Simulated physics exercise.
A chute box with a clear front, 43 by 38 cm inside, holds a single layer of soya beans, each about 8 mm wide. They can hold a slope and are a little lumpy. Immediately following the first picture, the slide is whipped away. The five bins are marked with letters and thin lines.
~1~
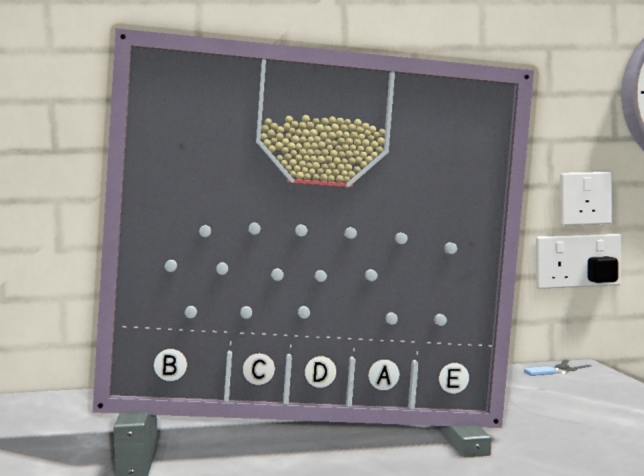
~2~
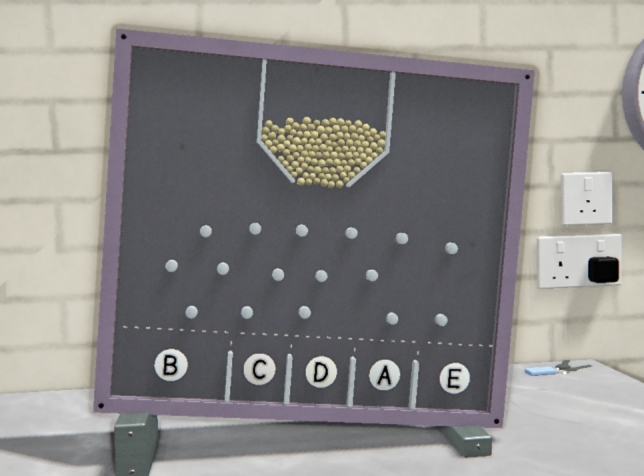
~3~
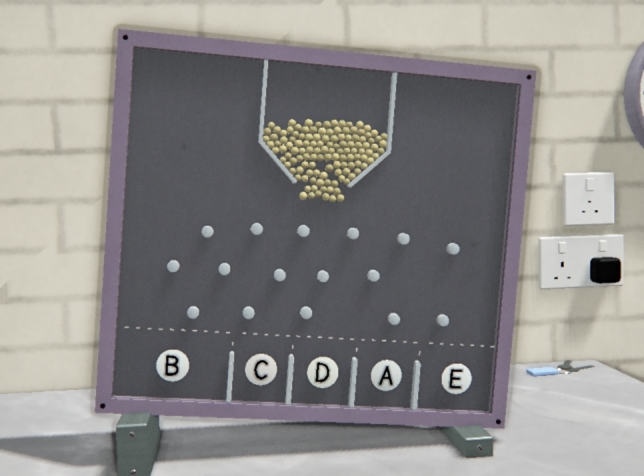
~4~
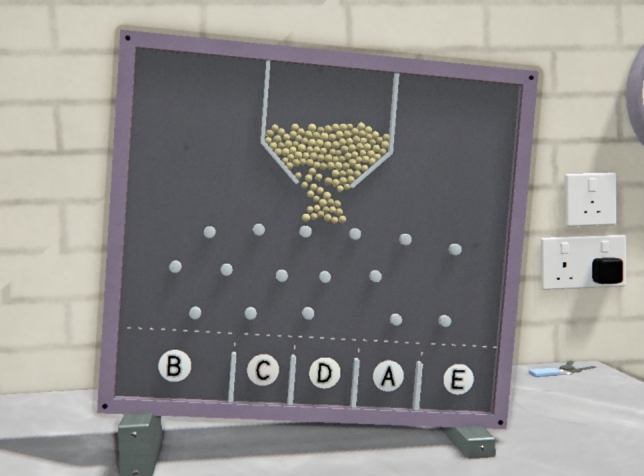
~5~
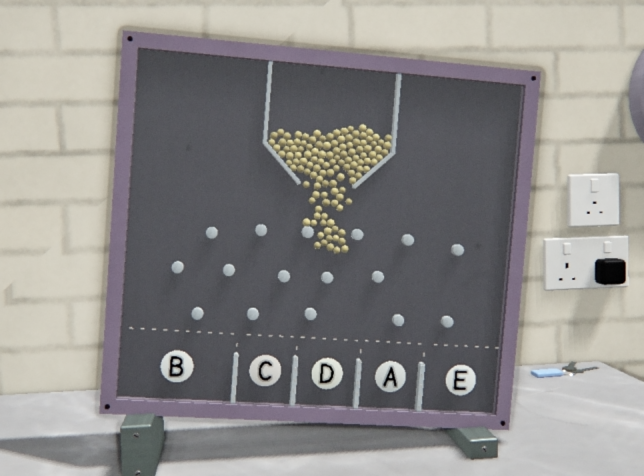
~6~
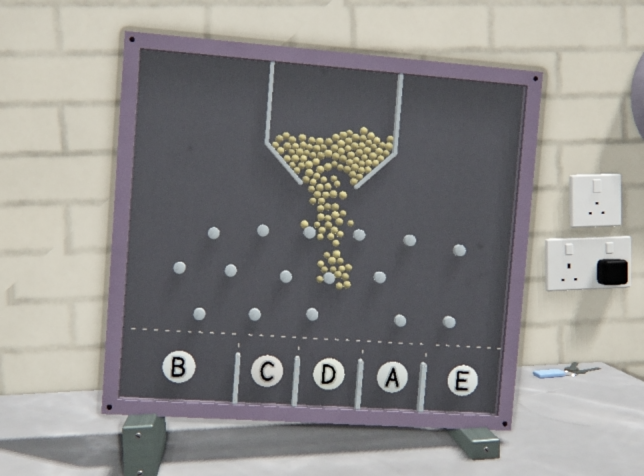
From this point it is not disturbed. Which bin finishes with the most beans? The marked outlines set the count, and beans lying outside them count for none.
A.
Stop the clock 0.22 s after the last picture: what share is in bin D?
Around 10 percent.
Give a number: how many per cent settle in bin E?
Roughly 0 %.
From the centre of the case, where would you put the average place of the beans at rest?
Offset approx. 2 cm right, 17 cm below.
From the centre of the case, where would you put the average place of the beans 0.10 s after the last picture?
It sits around 1 cm to the right and around 1 cm up.
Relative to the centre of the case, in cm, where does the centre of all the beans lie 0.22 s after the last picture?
Offset: Approx. 2 cm right, 7 cm below.
Then, 0.10 s later than the last picture, A 5 %, D 5 %.
Then, 0.22 s later than the last picture, A 20 %, C 5 %, D 10 %.
Then, 0.45 s later than the last picture, A 45 %, C 20 %, D 20 %.
At rest 1.5 s after the last picture, A 50 %, B 5 %, C 25 %, D 20 %, E 0 %.
